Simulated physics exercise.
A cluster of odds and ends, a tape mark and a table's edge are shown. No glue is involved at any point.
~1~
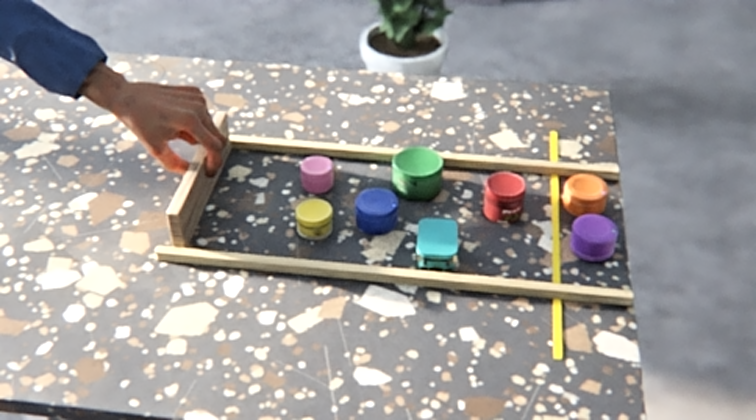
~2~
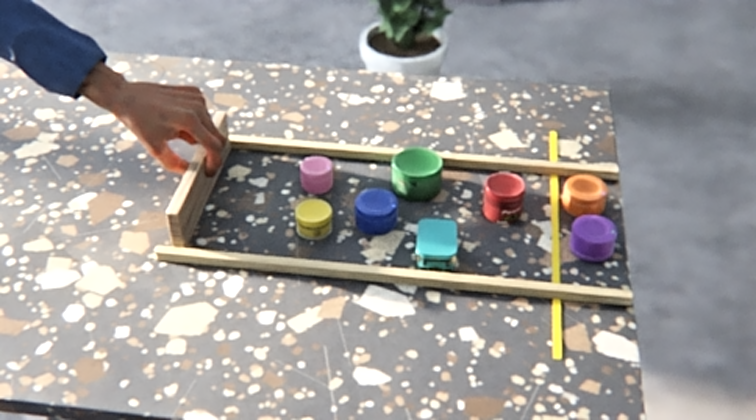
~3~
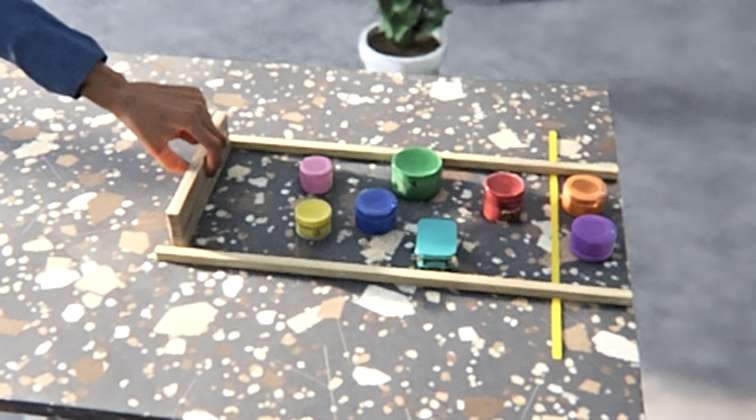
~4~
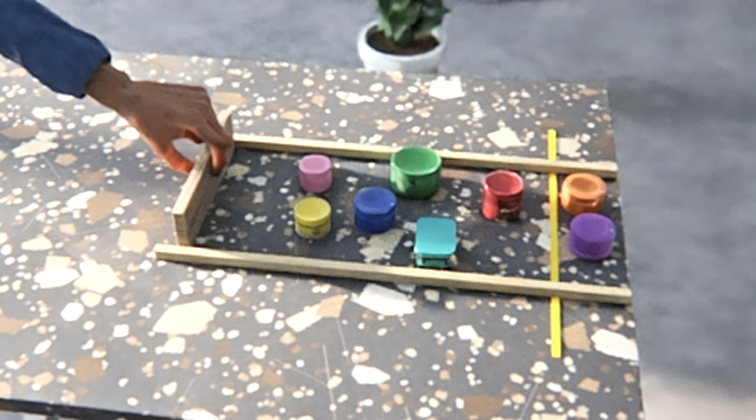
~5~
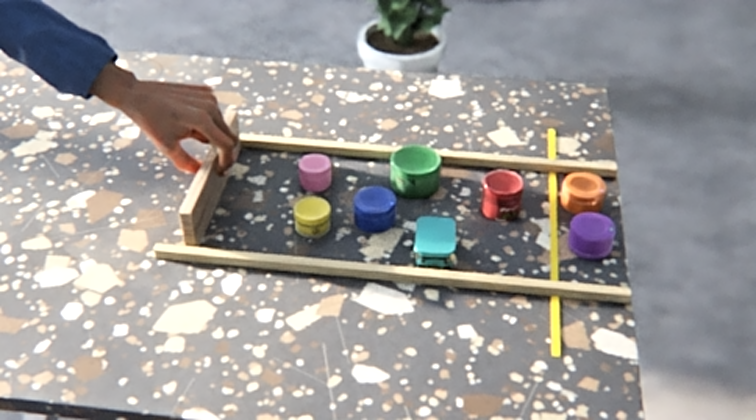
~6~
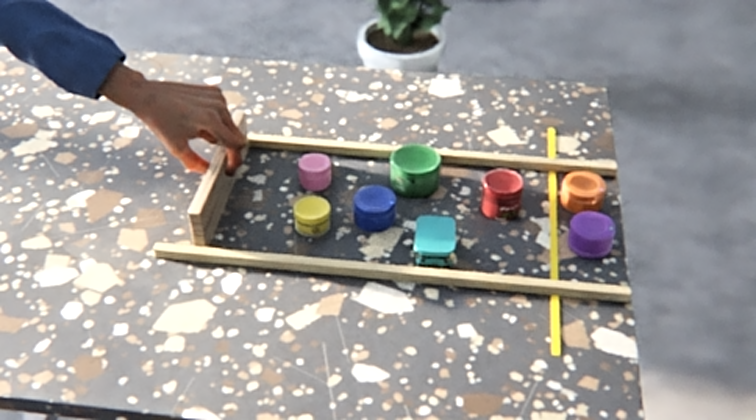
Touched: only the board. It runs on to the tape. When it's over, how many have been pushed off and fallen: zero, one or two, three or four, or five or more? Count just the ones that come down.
The pieces that drop number fewer than three, yet some.
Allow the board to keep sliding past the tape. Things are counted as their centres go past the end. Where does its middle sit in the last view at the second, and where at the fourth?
I'd put the first at about (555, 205) and the next at about (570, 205).
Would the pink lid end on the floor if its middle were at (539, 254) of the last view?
Observed: The pink lid is not kept up.
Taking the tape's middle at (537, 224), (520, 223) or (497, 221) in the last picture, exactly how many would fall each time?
Tallies in the order given: 0, 0, 0.
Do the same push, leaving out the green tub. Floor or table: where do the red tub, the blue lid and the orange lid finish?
Well, the red tub is still there, the blue lid is still there, and the orange lid winds up down.
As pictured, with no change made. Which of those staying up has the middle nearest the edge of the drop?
Result - the purple lid.
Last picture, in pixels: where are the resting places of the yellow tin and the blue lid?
The yellow tin stops around (574, 254); the blue lid around (576, 227).
Early on, none off yet; purple lid at rest near (591, 235); orange lid at rest near (583, 193); red tub at rest near (502, 195).
A while later, none off yet; purple lid at rest near (591, 235); orange lid at rest near (583, 193); red tub moving near (509, 196).
Finally, the number that fall off is one or two; lost, orange lid.
